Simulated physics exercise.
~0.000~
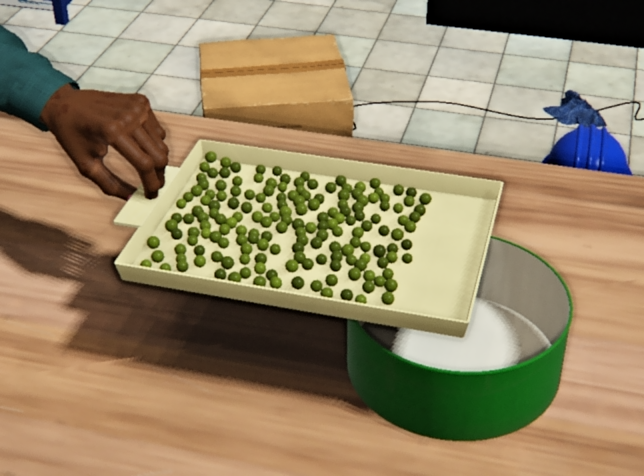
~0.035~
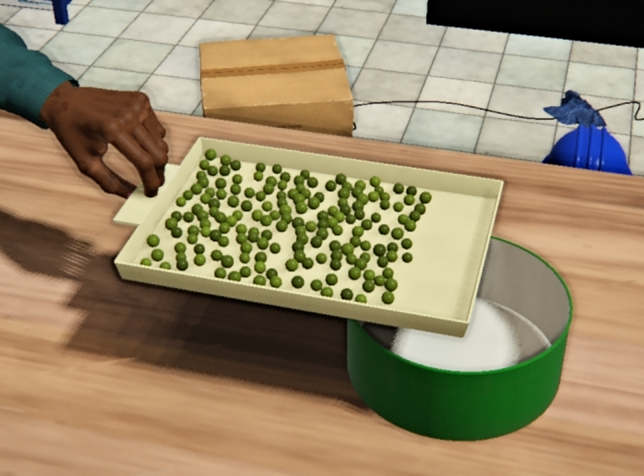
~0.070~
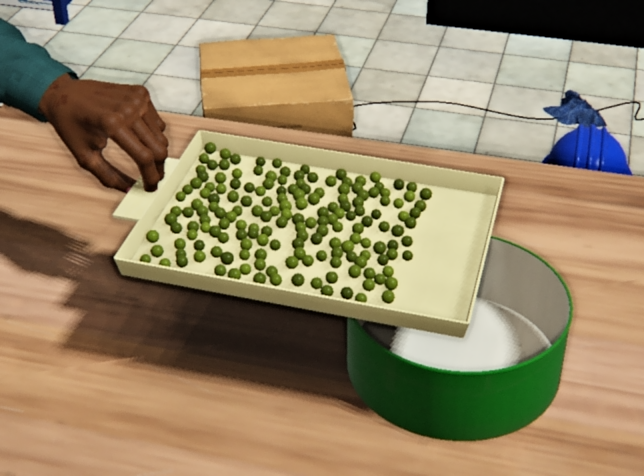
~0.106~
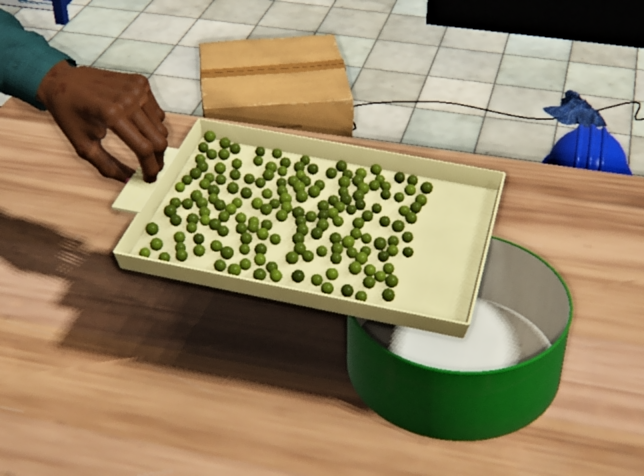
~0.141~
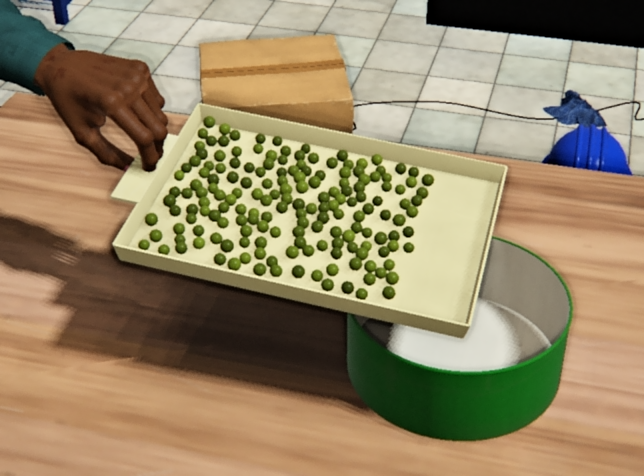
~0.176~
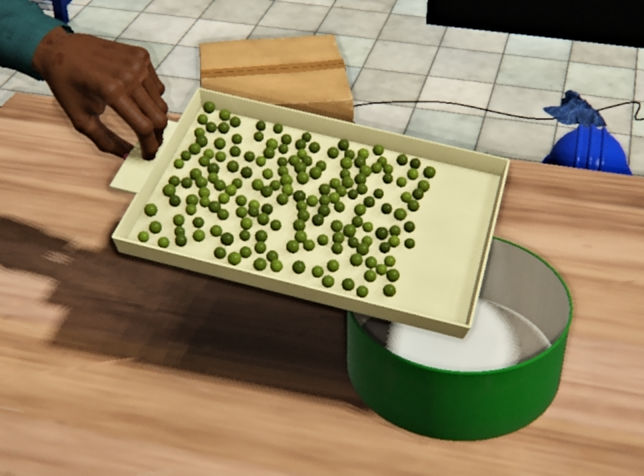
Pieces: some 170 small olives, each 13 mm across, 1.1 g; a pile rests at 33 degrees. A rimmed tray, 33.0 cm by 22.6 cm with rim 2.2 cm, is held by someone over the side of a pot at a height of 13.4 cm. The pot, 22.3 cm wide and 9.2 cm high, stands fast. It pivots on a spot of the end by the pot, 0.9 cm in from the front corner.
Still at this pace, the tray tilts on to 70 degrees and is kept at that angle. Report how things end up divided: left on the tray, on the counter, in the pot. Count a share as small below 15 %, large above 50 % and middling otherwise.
Left on the tray: Large. Counter: Middling. Pot: Small.
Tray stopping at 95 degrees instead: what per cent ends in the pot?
That comes out at some 0 per cent.
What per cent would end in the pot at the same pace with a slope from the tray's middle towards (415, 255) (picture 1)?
Estimate: Near 25 per cent.
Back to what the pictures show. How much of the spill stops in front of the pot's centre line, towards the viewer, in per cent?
Share: Roughly 100 %.
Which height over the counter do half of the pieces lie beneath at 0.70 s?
Median height: Approx. 22 cm.
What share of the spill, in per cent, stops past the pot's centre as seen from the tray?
Share: Close to 90 %.
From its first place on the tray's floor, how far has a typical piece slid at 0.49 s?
5 cm.
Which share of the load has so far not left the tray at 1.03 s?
I'd say close to 75 per cent.
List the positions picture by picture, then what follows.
Tray tilt 0 degrees, front corners at (120, 261) and (465, 319); middle of the pieces at (298, 225); pot at (459, 296), in the first picture.
Tray tilt 0 degrees, front corners at (120, 260) and (465, 319); middle of the pieces at (298, 223), in the second picture.
Tray tilt 2 degrees, front corners at (120, 256) and (465, 320); middle of the pieces at (298, 219), in the third picture.
Tray tilt 4 degrees, front corners at (119, 250) and (465, 321), lowest corner right front; middle of the pieces at (298, 213), in the fourth picture.
Tray tilt 7 degrees, front corners at (119, 243) and (466, 322), lowest corner right front; middle of the pieces at (299, 205), in the fifth picture.
Tray tilt 11 degrees, front corners at (118, 235) and (467, 323), lowest corner right front; middle of the pieces at (299, 196); pot at (459, 296). Its pace works out near 95 degrees a second, in the sixth picture.
Then, at 0.49 s, tilt 40 degrees; the tray holds 100 %, the pot 0 %.
After 0.70 s, tilt 59 degrees; the tray holds 100 %, the pot 0 %.
After 1.03 s, tilt 70 degrees; the tray holds 75 %, the pot 0 %.
At rest (1.9 s), tray 70 %, counter 30 %, pot 0 %.
